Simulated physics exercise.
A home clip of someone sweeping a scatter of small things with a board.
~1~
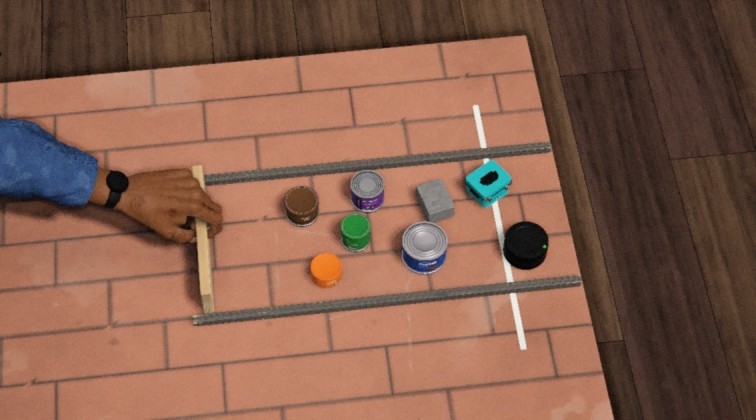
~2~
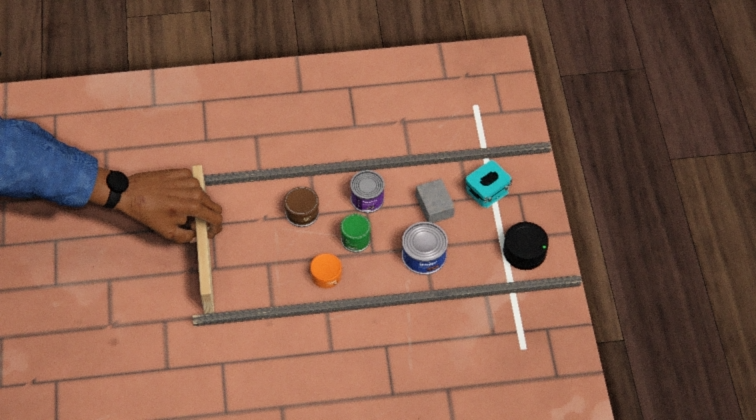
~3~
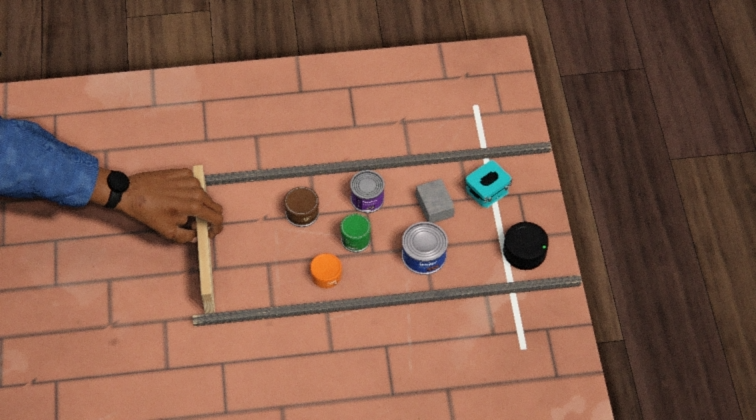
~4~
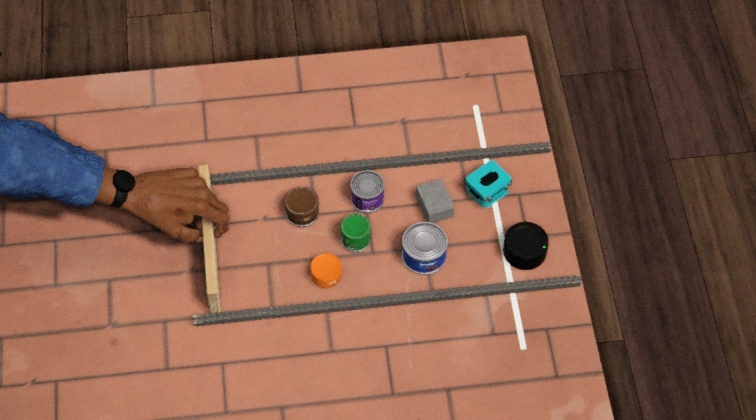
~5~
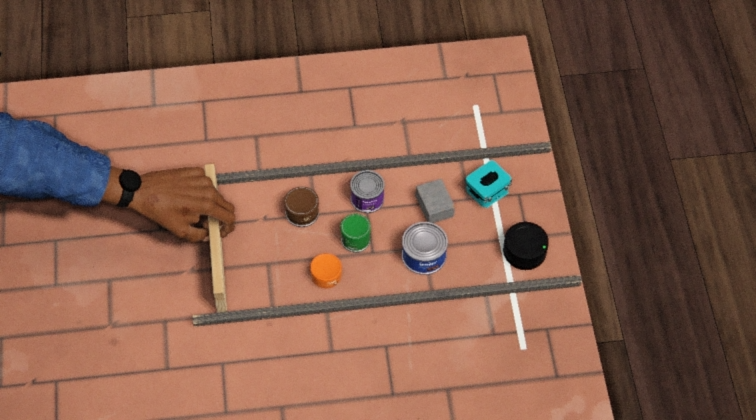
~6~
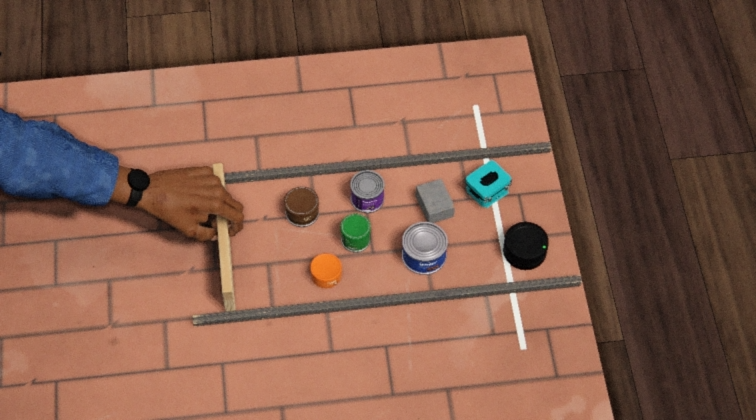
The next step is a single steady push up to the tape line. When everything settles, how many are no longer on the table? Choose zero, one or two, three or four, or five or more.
When everything settles, one or two are no longer on the table.
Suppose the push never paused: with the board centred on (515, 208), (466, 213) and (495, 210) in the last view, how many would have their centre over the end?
Middles past end - pos 1: 2, pos 2: 0, pos 3: 2.
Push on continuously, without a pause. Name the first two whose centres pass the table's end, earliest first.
In order, first the black lid, then the turquoise case.
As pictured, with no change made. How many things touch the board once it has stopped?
Looks like 4 of them, all told.
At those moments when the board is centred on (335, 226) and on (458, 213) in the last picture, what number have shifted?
By then 3, and 8.
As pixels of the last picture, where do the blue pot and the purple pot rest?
Final spots - blue pot (550, 229), purple pot (505, 164).
Soon after, none off yet; black lid at rest near (526, 246); turquoise case at rest near (488, 185); grey block at rest near (435, 201).
In the end, the number that fall off is one or two; gone, turquoise case and black lid.
